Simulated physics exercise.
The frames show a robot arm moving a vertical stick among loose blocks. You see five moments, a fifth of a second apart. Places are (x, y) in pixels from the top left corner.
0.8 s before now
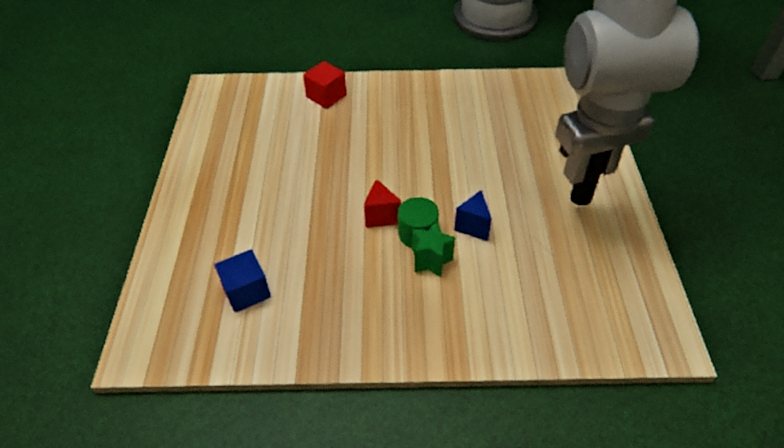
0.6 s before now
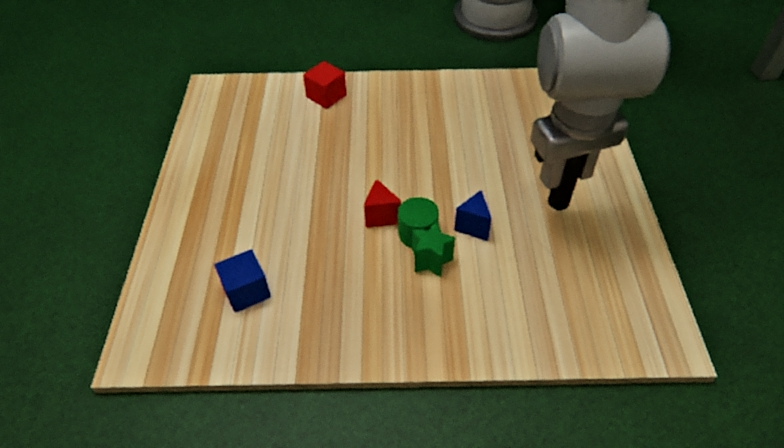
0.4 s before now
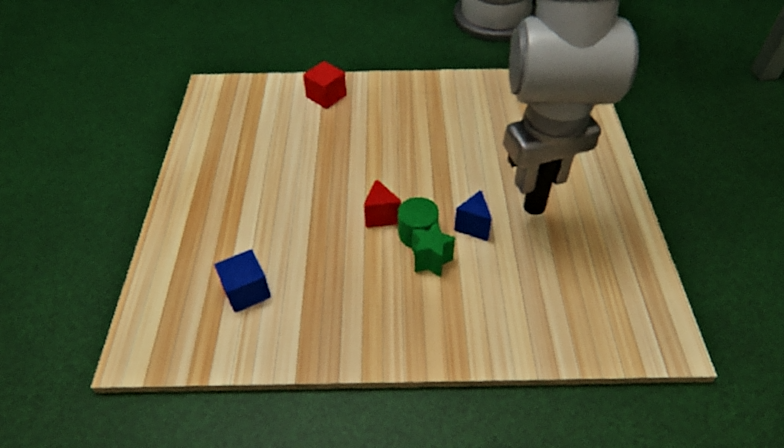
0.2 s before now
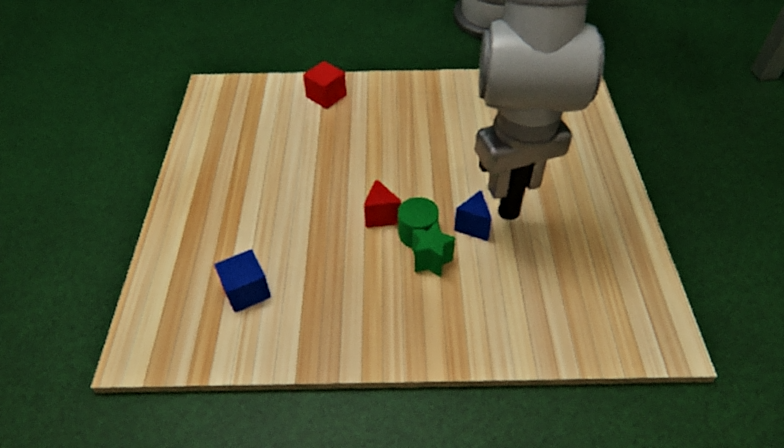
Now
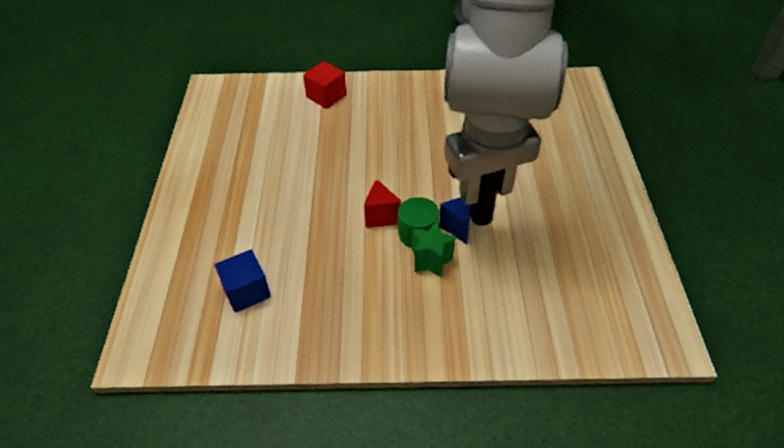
To begin with, a robot arm holds a dark vertical stick at the right of a wooden board scattered with red, green and blue blocks. The arm moves steadily left across the bare wood toward the blue triangle, then nudges it slightly left, closer to the unmoving green blocks.
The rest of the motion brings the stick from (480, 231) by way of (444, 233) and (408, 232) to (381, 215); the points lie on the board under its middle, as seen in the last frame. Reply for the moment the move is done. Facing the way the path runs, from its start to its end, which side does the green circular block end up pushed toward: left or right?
Left.
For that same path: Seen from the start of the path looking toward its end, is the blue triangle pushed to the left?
Short answer: No.
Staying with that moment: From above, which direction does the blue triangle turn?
It ends up turned clockwise.
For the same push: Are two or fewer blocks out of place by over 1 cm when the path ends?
Going by the path, no.
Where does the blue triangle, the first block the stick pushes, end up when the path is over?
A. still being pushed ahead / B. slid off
The correct letter is B.
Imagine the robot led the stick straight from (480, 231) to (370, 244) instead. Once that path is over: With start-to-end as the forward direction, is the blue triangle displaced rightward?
Short answer: Yes.
On the path given first. One third of the way, stick (444, 221); red triangle (377, 193); green circular block (404, 213); blue triangle (430, 197), turned 30° clockwise.
Two thirds of the way, stick (408, 220); red triangle (376, 192); green circular block (377, 217); blue triangle (413, 192), turned 70° clockwise.
At the end, stick (381, 203); red triangle (363, 181), turned 35° anticlockwise; green circular block (366, 216); green star block unmoved; blue triangle (409, 187), turned 115° clockwise.
